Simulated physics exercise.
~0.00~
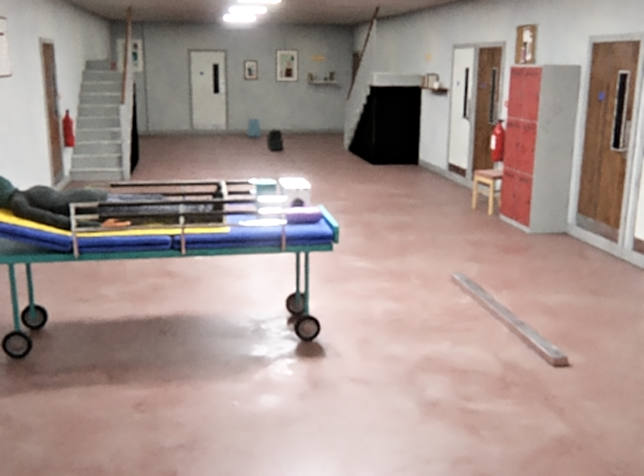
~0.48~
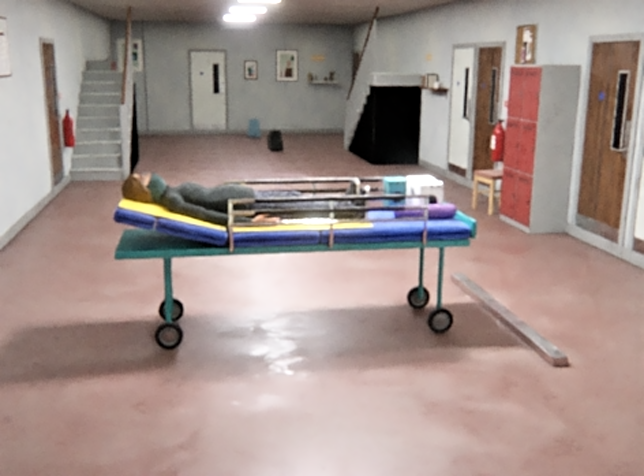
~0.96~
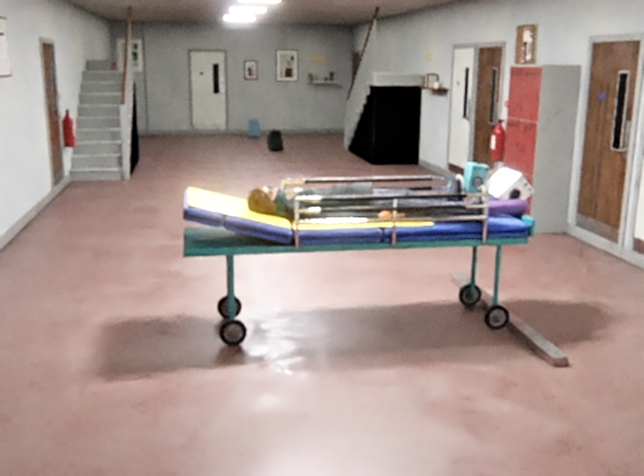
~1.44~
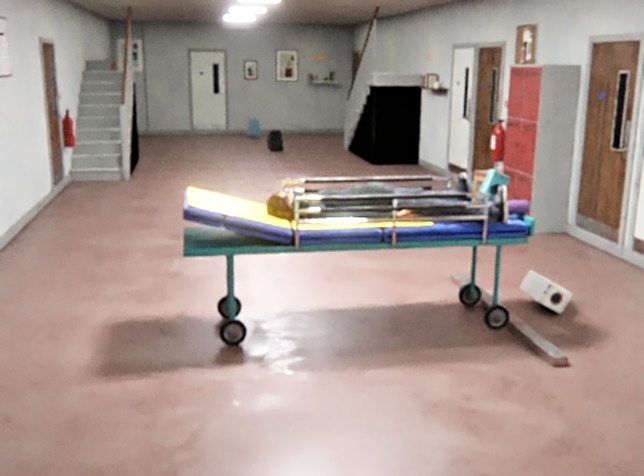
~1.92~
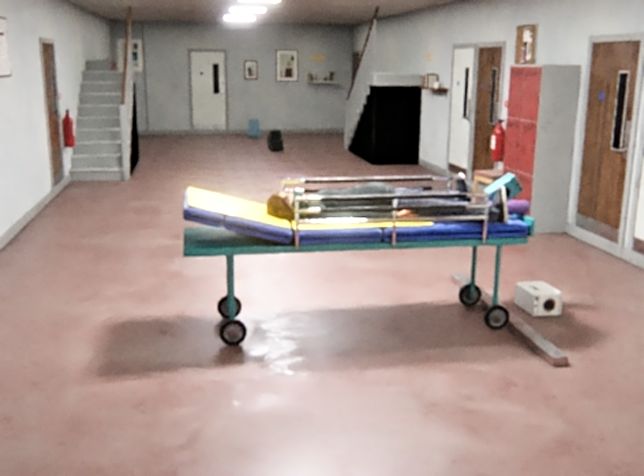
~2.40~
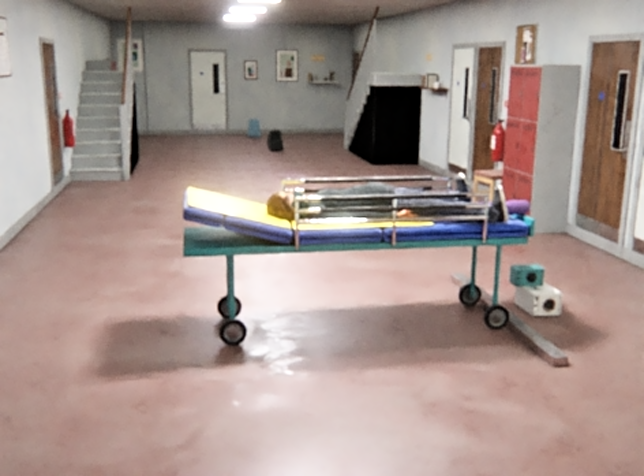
In this clip, a trolley carrying a lying figure rolls right along a corridor and stops at a strip on the floor; the figure slides toward the foot end, the white monitor falls off, then the teal pump drops beside it, while the purple bottle stays on.
